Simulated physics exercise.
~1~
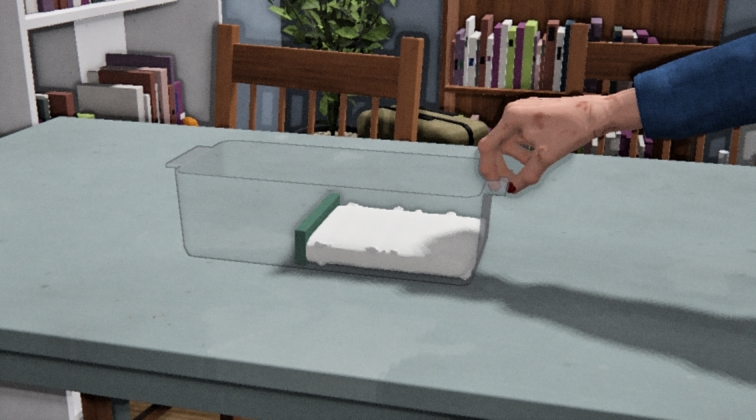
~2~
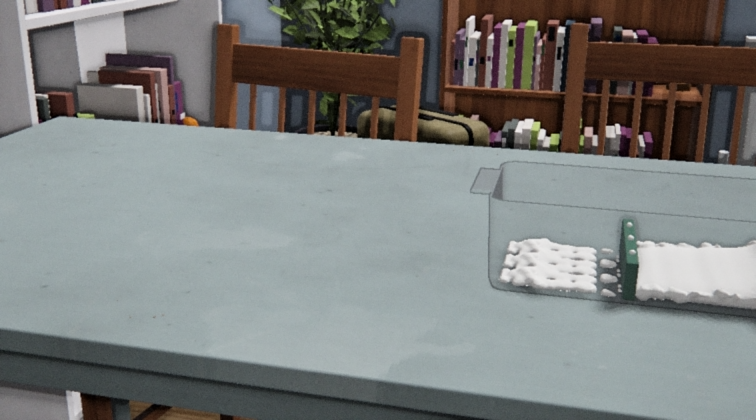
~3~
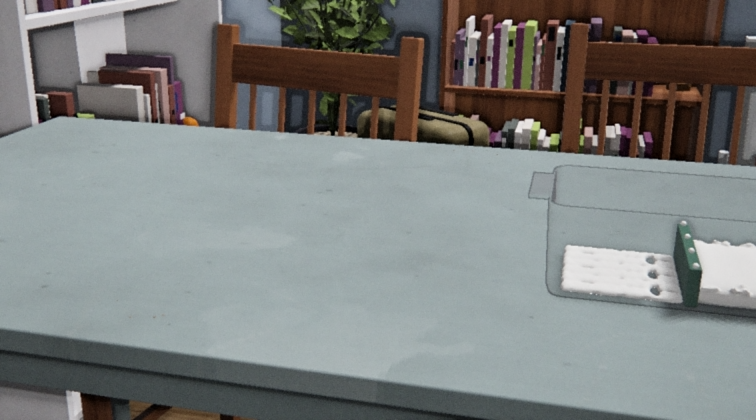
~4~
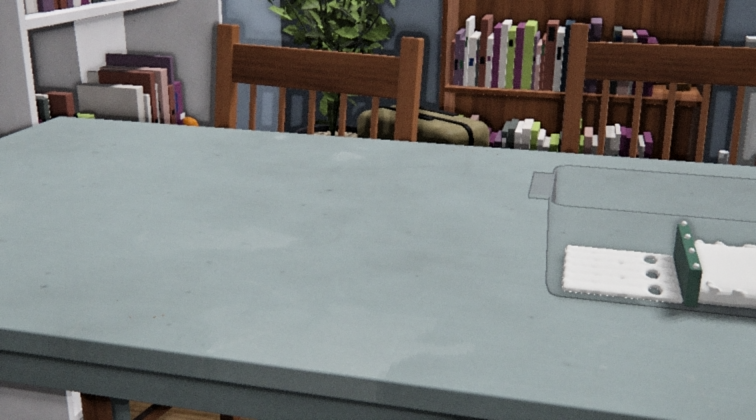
In a room with bookshelves, wooden chairs and a leafy green plant behind, a grey-green table is seen from slightly above by a still camera. On it stands a clear oblong tub, split by a low green wall, with white milk filling the right part and none on the left. A hand in a blue sleeve reaches in from the right and holds the tub's right end. The tub slides right until partly out of view, and some milk passes into the left part in lumpy streams. It stops, and the milk there settles into a shallow, flatter layer, with most still right of the wall and none on the table.
